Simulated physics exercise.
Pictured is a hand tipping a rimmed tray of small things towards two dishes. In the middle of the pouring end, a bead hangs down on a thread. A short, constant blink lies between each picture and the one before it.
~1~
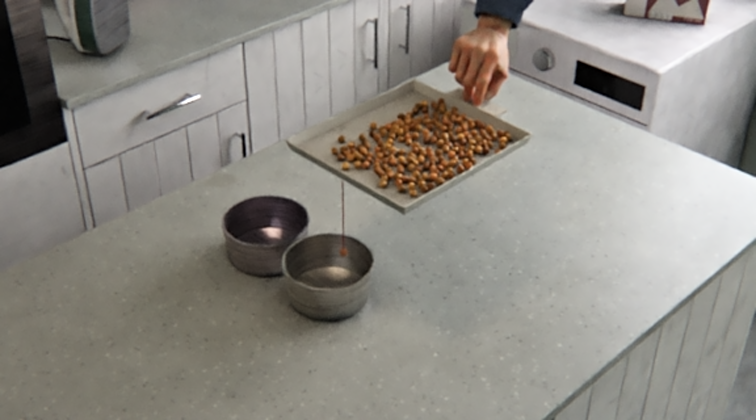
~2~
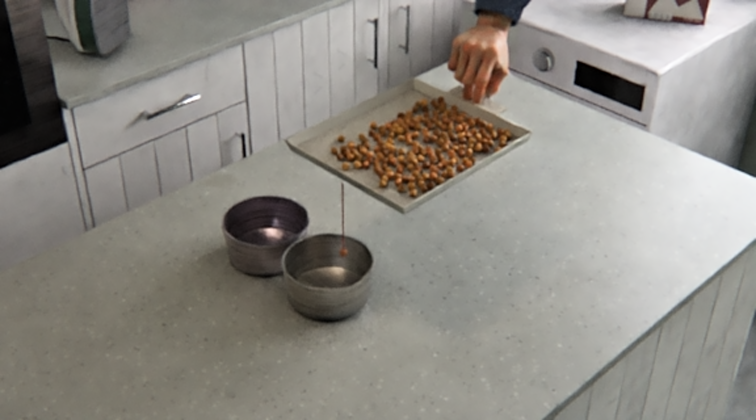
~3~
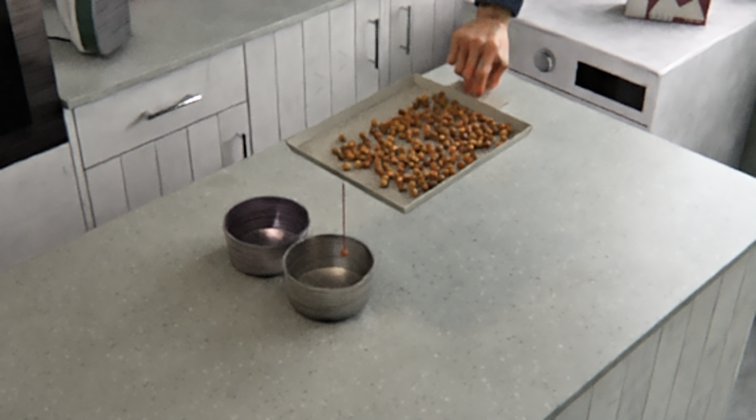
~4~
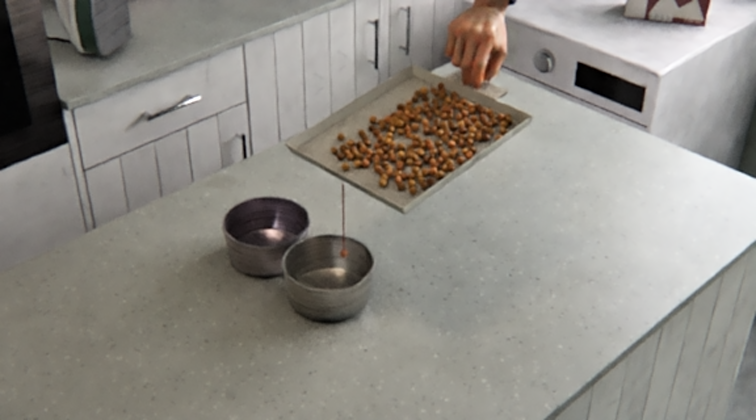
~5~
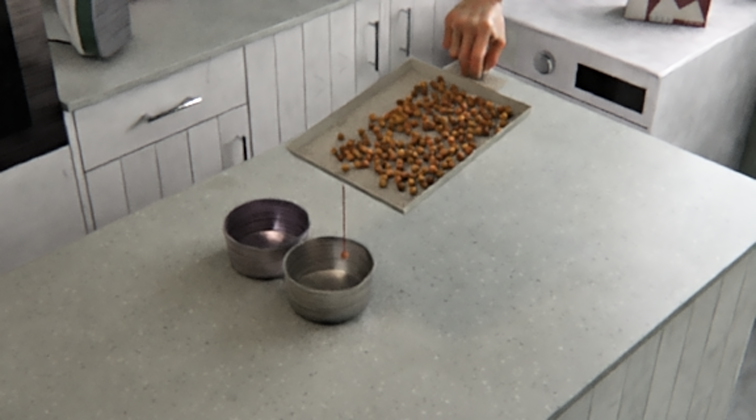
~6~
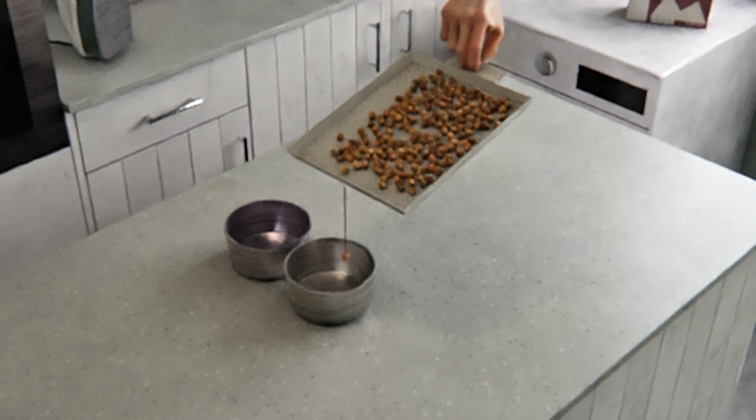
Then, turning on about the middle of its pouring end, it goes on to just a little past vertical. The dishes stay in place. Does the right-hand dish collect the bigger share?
Yes.
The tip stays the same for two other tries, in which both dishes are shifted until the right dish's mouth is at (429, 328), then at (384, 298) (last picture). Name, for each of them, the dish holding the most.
The first try: The left dish. The second: Left.
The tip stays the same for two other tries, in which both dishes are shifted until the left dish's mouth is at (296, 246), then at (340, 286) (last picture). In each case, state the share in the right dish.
Around 30 % followed by around 0 %.
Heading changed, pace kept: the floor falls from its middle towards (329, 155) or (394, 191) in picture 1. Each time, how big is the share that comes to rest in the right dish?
Lab note: Case 1 near 30 %, case 2 near 0 %.
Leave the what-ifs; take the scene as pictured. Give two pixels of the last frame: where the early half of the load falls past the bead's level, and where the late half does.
Near (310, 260) and later near (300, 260).
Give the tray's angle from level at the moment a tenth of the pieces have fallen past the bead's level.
It has tipped about 85 degrees.
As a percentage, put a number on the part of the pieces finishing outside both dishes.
40 %.
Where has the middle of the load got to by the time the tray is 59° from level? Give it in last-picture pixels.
Somewhere near pixel (346, 159).
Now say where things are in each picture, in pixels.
The first frame shows corners of the pouring end at (290, 140) and (404, 204), level; middle of the load at (426, 141), roasted chickpeas; left dish at (233, 251); right dish at (295, 294); bead on its thread at (344, 252).
The second frame shows corners of the pouring end at (290, 140) and (404, 204), level; middle of the load at (426, 140).
The third frame shows corners of the pouring end at (290, 141) and (404, 204), tipped barely, lowest at the left corner; middle of the load at (427, 136).
The fourth frame shows corners of the pouring end at (290, 143) and (403, 205), tipped a little, lowest at the left corner; middle of the load at (426, 131).
The fifth frame shows corners of the pouring end at (290, 146) and (403, 206), tipped a little, lowest at the left corner; middle of the load at (425, 128).
The sixth frame shows corners of the pouring end at (290, 148) and (403, 207), tipped clearly, lowest at the left corner; middle of the load at (424, 124); left dish at (235, 255); right dish at (297, 298).
Soon, tray tipped steeply; nearly all on the tray; a stray few in the left dish; a stray few outside both; a stray few in the air.
A while on, tray tipped right over; about a quarter on the tray; about a quarter in the right dish; a small part in the left dish; about a quarter outside both; about a third in the air.
Towards the end, tray tipped past a quarter turn; about half in the right dish; about a quarter in the left dish; about a third outside both.
Finally, tray tipped past a quarter turn; about half in the right dish; about a quarter in the left dish; about a third outside both.
